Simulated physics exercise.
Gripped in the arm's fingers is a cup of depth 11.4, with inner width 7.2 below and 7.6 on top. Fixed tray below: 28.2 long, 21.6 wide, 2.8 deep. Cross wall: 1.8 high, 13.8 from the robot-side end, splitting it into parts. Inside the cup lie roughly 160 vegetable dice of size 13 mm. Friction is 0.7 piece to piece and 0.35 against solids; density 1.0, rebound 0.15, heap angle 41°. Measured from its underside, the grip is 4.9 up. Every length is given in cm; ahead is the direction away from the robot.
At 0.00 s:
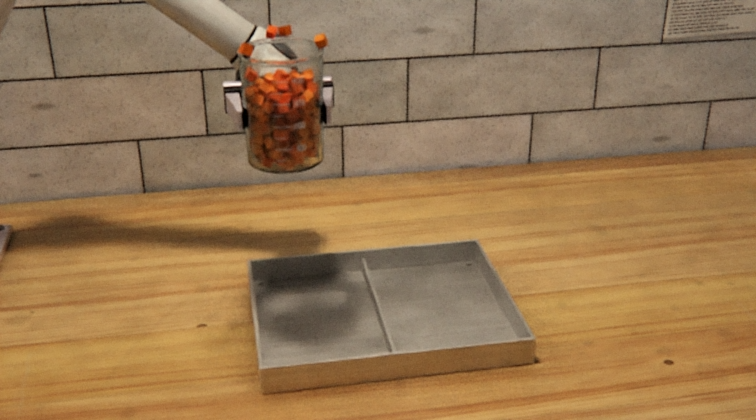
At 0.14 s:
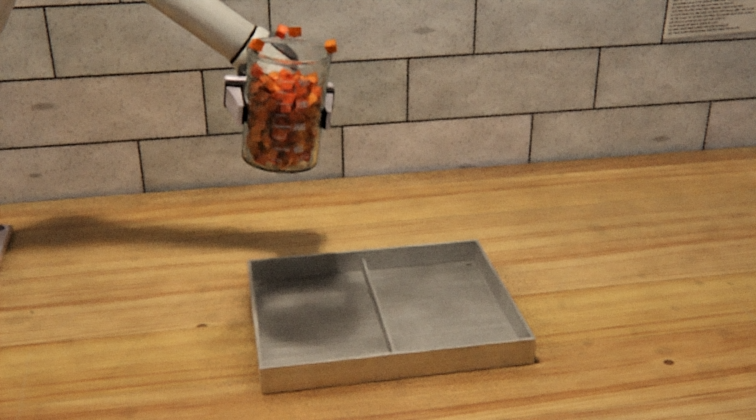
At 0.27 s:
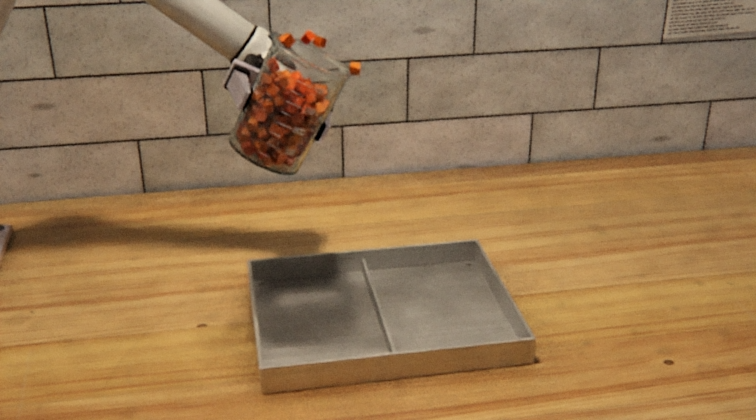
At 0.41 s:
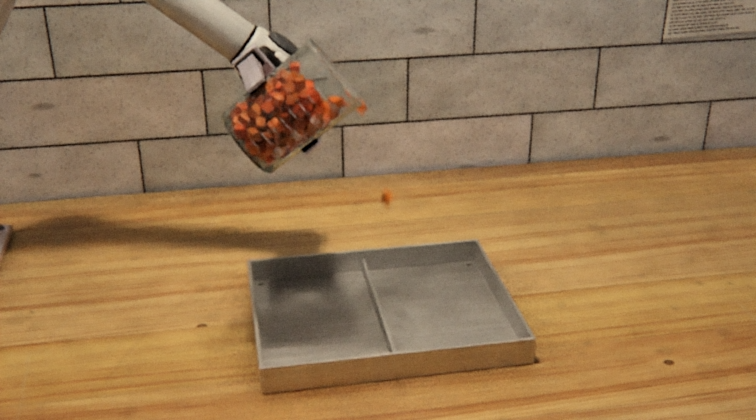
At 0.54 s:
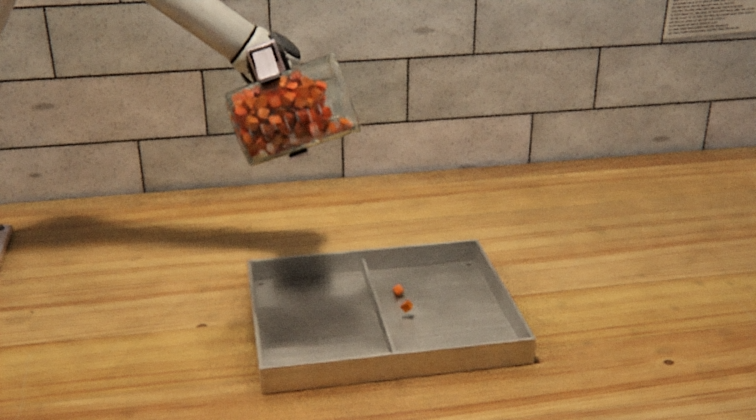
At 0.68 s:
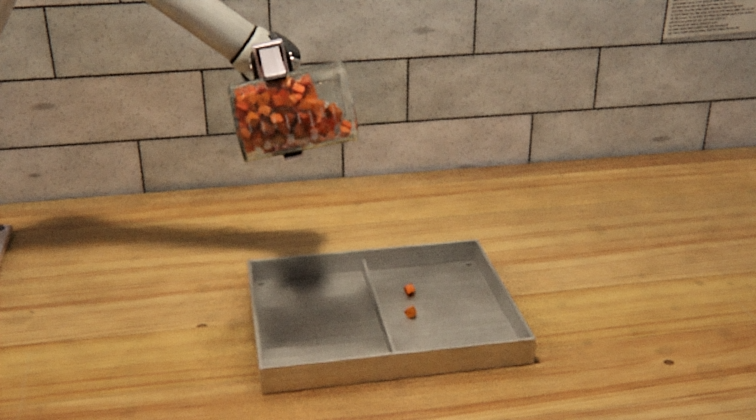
In the video, a robot arm holds a clear cup heaped with small orange vegetable cubes above a divided metal tray on a wooden surface, tilting it rightward until nearly horizontal as two cubes drop into the tray's right section.
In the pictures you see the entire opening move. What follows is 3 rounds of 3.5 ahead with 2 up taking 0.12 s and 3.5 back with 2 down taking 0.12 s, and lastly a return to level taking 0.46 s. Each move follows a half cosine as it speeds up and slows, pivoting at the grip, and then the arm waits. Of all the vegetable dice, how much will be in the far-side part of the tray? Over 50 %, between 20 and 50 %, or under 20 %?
Over 50 %.
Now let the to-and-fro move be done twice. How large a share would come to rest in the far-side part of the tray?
55 per cent or so.
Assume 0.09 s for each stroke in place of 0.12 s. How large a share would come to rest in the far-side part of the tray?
Around 80 percent.
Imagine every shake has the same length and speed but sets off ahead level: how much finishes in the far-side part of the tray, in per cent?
Close to 45 in a hundred.
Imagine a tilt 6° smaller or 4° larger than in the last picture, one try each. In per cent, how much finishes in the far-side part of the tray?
I'd say close to 50 and 80 per cent, in that order.
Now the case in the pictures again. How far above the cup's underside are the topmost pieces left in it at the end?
Around 5.0 cm above the underside.
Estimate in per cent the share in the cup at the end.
30 %.
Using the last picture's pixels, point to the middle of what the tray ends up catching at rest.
Roughly at (422, 309) in the last picture.
By 1.15 s, tilted 81° forward, highest piece 27 above the table; 84 in the cup, 49 in the far-side part, 5 in the robot-side part, 23 in flight or on a rim.
By 1.62 s, tilted 42° forward, highest piece 29 above the table; 102 in the far-side part, 50 in the cup, 8 in the robot-side part, 1 in flight or on a rim.
By 2.06 s, level, highest piece 28 above the table; 102 in the far-side part, 50 in the cup, 9 in the robot-side part.
By 3.11 s, level, highest piece 26 above the table; 102 in the far-side part, 50 in the cup, 9 in the robot-side part.
Final count, 102 in the far-side part, 50 in the cup, 9 in the robot-side part. That is 63 % in the far-side part of the tray.
